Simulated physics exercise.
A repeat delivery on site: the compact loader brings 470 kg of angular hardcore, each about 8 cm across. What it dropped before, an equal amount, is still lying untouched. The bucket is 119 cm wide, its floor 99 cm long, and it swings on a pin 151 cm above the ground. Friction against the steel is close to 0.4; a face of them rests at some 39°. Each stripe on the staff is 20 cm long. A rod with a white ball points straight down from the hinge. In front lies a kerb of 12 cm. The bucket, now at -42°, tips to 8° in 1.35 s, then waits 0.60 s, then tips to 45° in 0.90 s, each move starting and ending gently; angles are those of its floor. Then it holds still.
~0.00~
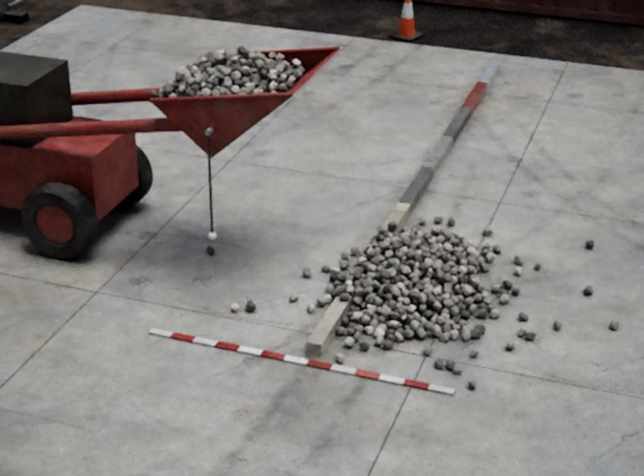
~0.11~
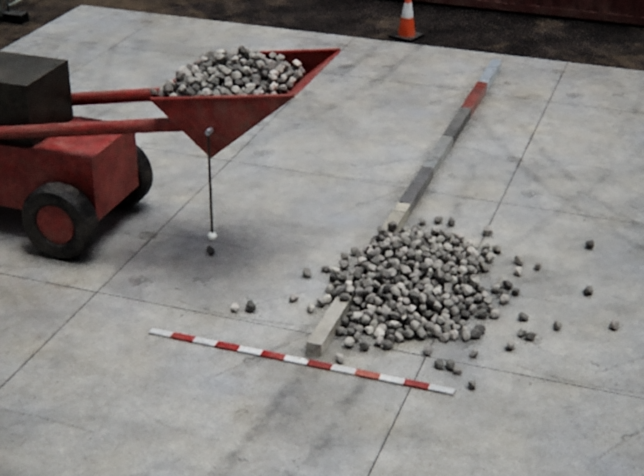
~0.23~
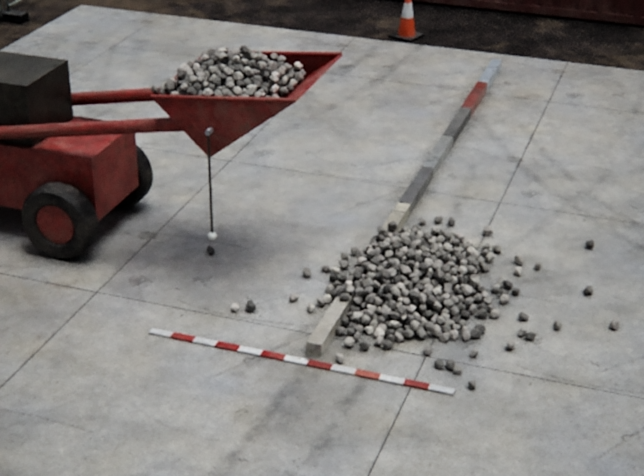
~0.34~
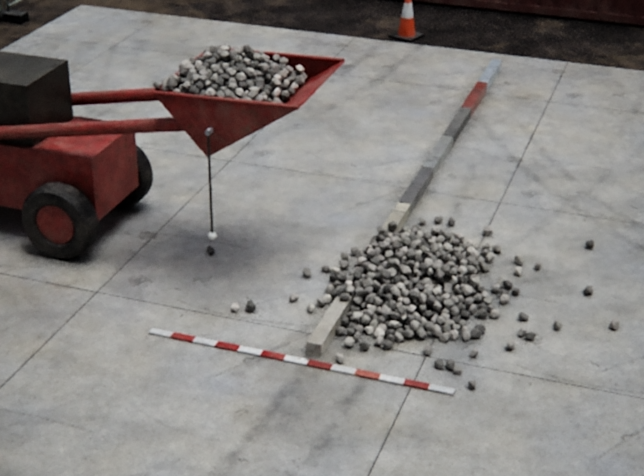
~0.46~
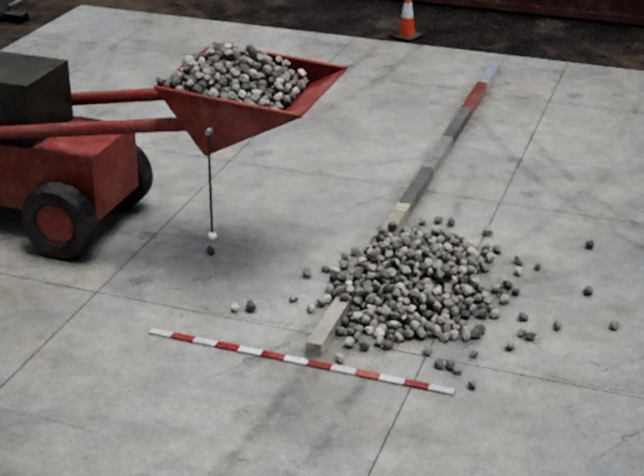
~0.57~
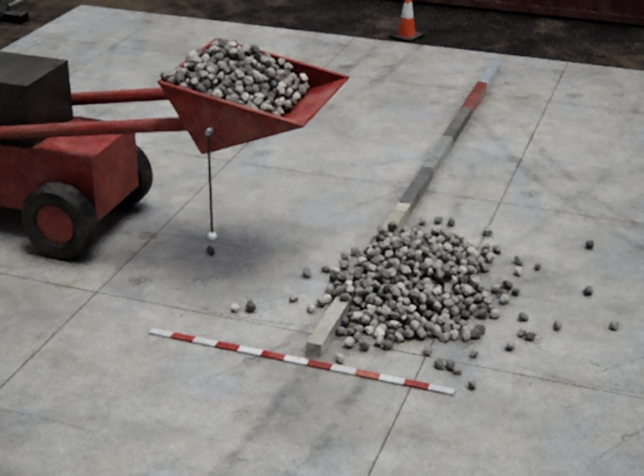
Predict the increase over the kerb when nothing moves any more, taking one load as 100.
About 5 per cent.
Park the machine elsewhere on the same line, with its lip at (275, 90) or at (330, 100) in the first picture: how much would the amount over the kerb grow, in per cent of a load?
First some 0, then 30 per cent.
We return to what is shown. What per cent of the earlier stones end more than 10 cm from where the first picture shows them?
Roughly 0 per cent of them.
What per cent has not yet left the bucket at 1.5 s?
It holds some 100 per cent.
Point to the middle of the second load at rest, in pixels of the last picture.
Near (331, 258).
After 1.0 s the floor is at 0°; in per cent of one load, 100 in the bucket, 8 on this side of the kerb, 93 over the kerb; the foremost stones are at (556, 312).
After 1.5 s the floor is at 8°; in per cent of one load, 100 in the bucket, 8 on this side of the kerb, 93 over the kerb; the foremost stones are at (556, 312).
After 3.3 s the floor is at 45°; in per cent of one load, 4 in the bucket, 101 on this side of the kerb, 96 over the kerb; the foremost stones are at (556, 312).
After 6.1 s the floor is at 45°; in per cent of one load, 0 in the bucket, 103 on this side of the kerb, 99 over the kerb; the foremost stones are at (556, 312). Net gain over the kerb, 5.
